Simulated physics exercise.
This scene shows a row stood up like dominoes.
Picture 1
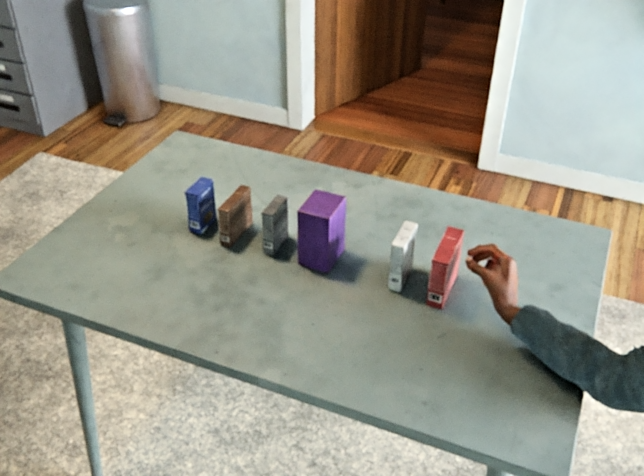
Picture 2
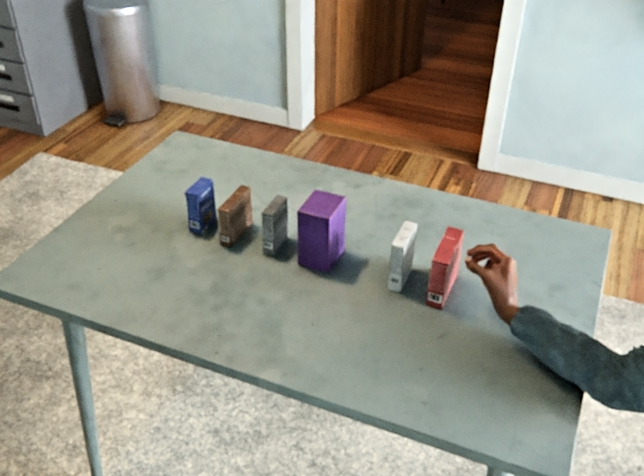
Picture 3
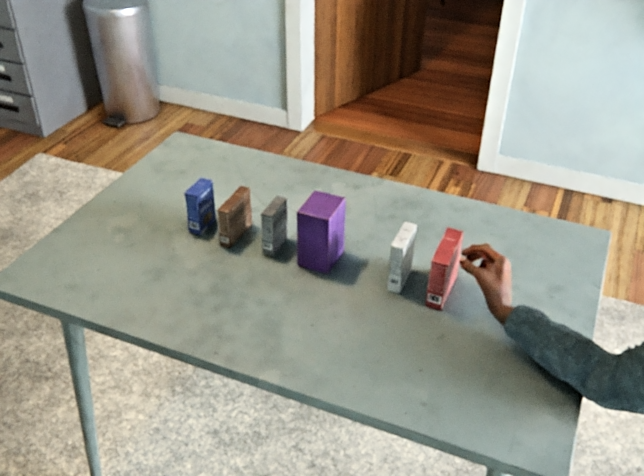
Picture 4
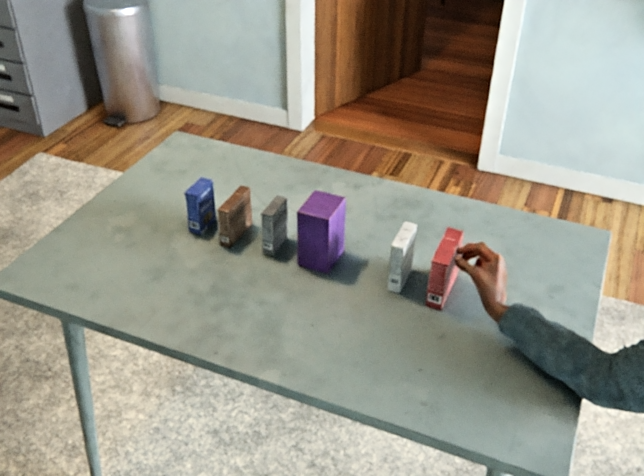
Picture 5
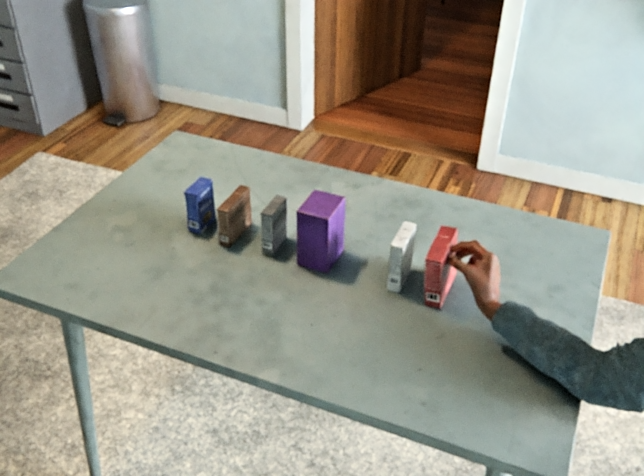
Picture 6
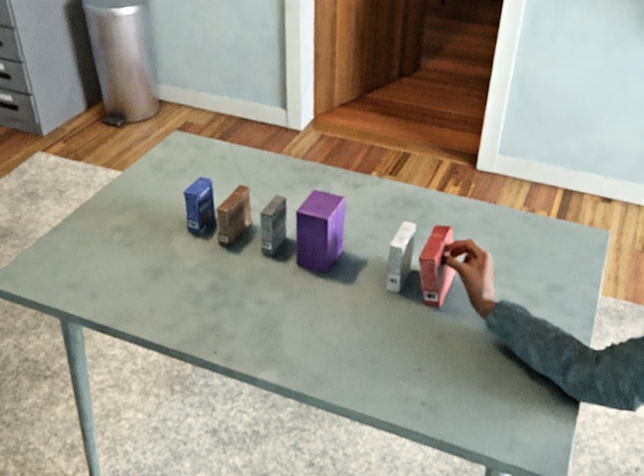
A large purple block stands near the middle of a row of upright packets on a grey-green table, with blue, brown and grey ones to its left and white and red ones to its right. The view looks down from above, unmoving, onto a room with wooden floorboards, pale rug, metal bin and open doorway. A dark-sleeved hand at right moves left to the red packet and tilts it slightly leftward.
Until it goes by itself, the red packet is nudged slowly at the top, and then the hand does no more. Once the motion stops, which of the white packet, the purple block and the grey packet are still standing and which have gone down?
In the end the white packet ends up over; the purple block ends up standing; the grey packet ends up standing.
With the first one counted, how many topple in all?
All told, the number is 2.
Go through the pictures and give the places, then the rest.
The first frame shows white packet (403, 257); purple block (322, 231); grey packet (276, 225).
The second frame shows brown packet (236, 216).
The third frame shows brown packet (235, 217).
The fourth frame shows brown packet (236, 217).
The fifth frame shows red packet 6° over; brown packet (235, 216).
The sixth frame shows red packet 12° over; white packet (401, 257); purple block (320, 231); grey packet (274, 225).
Then, 0.20 s on from there, red packet 30° over.
Then, 0.50 s on from there, red packet 62° over; white packet turned 48° from how it was put near (379, 255).
Then, 0.60 s on from there, red packet 71° over; white packet on its side near (365, 264).
In the end, toppled on the table, white packet; the other 3 unmoved. At the end, from the last picture's camera, white packet near (365, 264), purple block near (320, 231).
